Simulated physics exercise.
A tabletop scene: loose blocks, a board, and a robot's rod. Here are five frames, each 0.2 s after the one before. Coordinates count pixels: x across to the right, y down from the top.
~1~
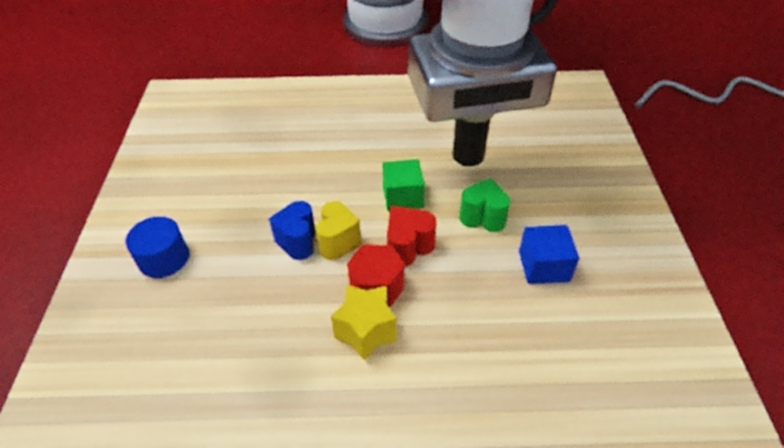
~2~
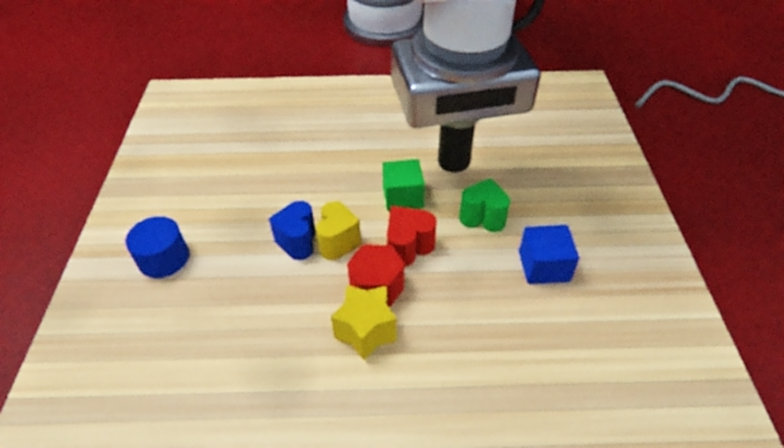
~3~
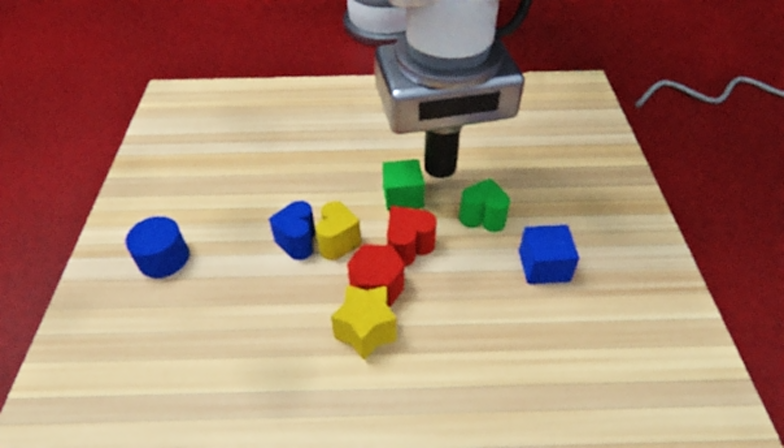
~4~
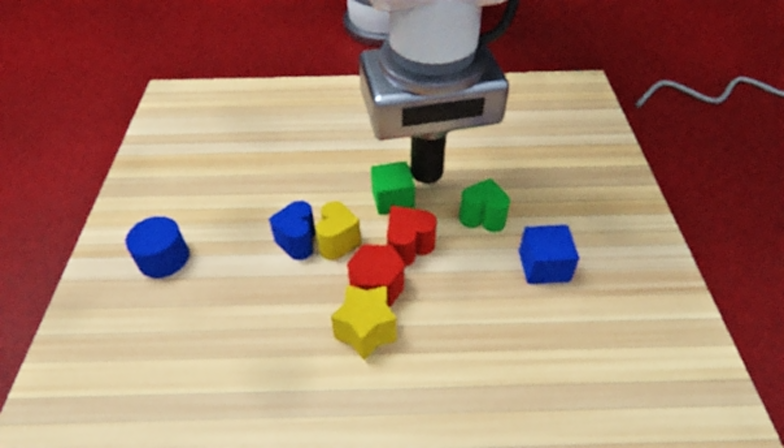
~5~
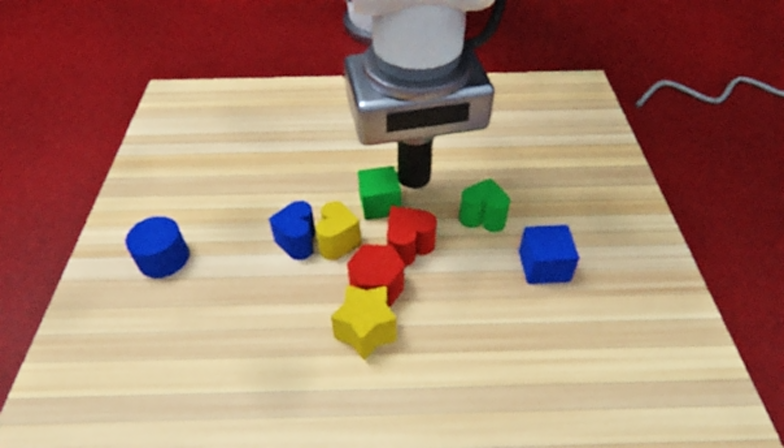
A robot arm's black rod moved left and slightly toward the viewer across a wooden board, then pushed the green block a short way left while the other colored blocks stayed still.
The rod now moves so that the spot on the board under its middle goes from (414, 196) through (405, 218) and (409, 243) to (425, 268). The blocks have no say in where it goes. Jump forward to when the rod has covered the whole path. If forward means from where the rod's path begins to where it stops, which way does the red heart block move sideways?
It goes toward the left-hand side.
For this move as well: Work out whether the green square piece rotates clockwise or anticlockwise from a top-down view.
It makes a clockwise turn.
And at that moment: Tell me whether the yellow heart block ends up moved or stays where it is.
It's unmoved.
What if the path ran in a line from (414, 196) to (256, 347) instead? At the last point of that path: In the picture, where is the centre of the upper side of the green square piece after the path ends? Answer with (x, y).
I expect it at (344, 191).
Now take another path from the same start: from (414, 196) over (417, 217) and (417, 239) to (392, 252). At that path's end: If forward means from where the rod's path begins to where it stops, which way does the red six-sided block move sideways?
Over to the right.
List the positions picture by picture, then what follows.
The first frame shows rod's lower end at (468, 157); yellow heart block at (335, 218); yellow star at (364, 308); red six-sided block at (376, 264); green square piece at (403, 172); red heart block at (409, 223).
The second frame shows rod at (454, 163); blocks still.
The third frame shows rod at (440, 169); blocks still.
The fourth frame shows rod at (427, 174); green square piece at (392, 175).
The fifth frame shows rod at (414, 179); yellow heart block at (335, 218); yellow star at (364, 308); red six-sided block at (376, 264); green square piece at (379, 180); red heart block at (409, 223).
The first path, step by step. Halfway along, rod at (405, 214); yellow star at (363, 312); red six-sided block at (375, 268); green square piece at (369, 186), turned 20° clockwise; red heart block at (411, 236), turned 15° anticlockwise.
At the end, rod at (426, 251); yellow heart block still; yellow star at (362, 312); red six-sided block at (374, 269); green square piece at (369, 186), turned 20° clockwise; red heart block at (432, 277).
